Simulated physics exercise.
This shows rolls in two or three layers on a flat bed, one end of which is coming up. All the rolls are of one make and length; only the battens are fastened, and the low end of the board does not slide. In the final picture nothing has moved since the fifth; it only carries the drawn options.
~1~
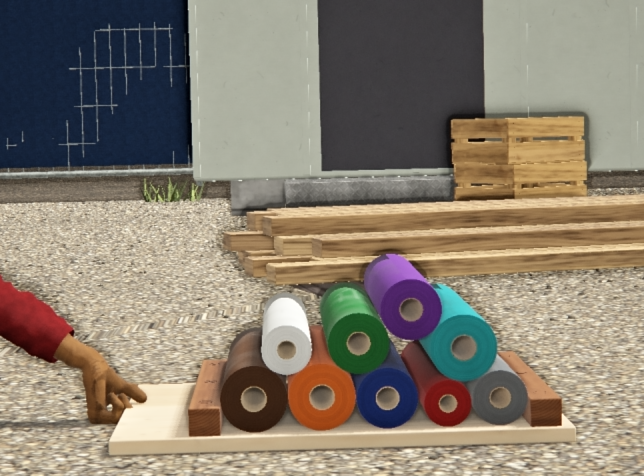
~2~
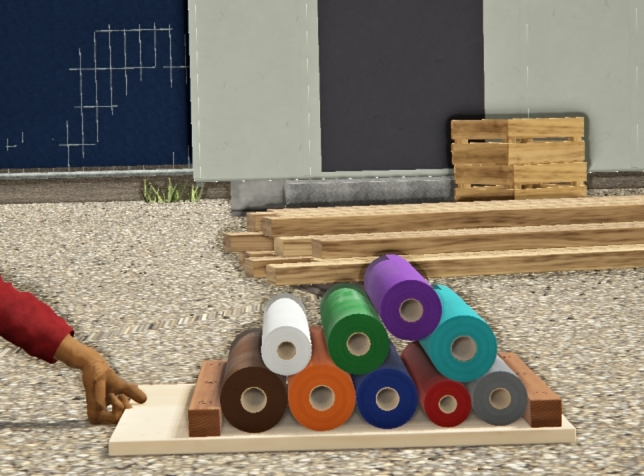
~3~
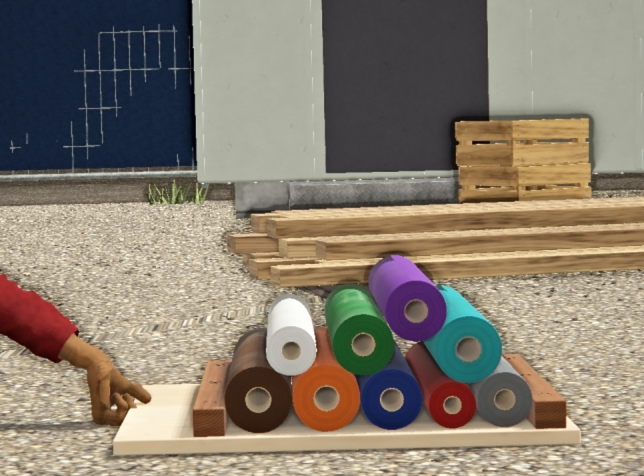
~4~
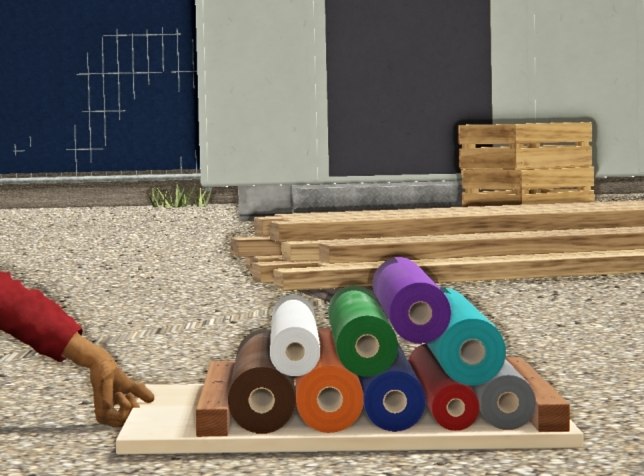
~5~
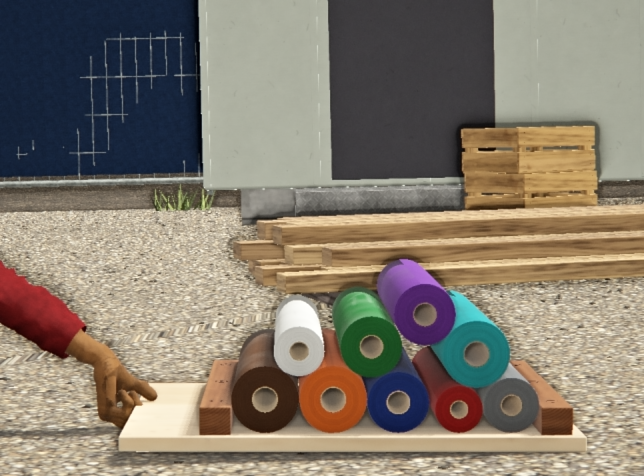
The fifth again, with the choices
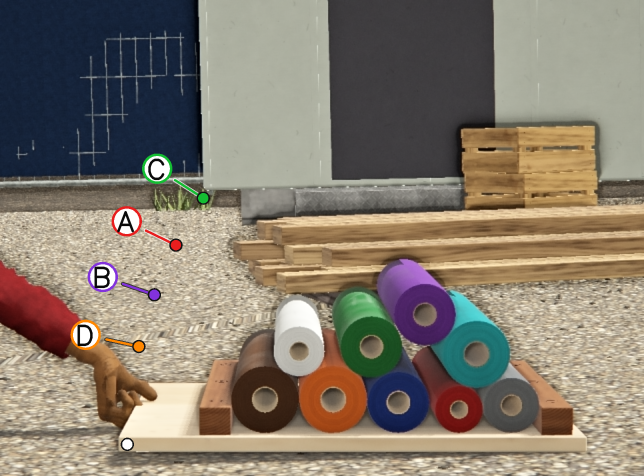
A hand in a red sleeve slightly raised the left end of a pale board on gravel, while the colourful rolls stacked between two wooden blocks barely shifted, with the purple one still on top.
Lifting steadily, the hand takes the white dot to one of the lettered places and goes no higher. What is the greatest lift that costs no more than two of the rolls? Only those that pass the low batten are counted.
At most to B.
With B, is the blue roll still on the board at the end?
Yes, with B.
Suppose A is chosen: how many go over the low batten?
The count is three.
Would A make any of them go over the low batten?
Yes, at A.
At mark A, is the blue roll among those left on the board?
Yes.
On the marked copy, A at (176, 245); B at (155, 295); C at (203, 198); D at (139, 346); the white dot at (127, 444).
Following B. Soon after the start, board at 14°.
Later, board at 21°.
In the end, board at 21°, none over the low batten.
As for the rest, A three over the low batten (green, turquoise, purple); C three over the low batten (green, turquoise, purple); D none over the low batten.
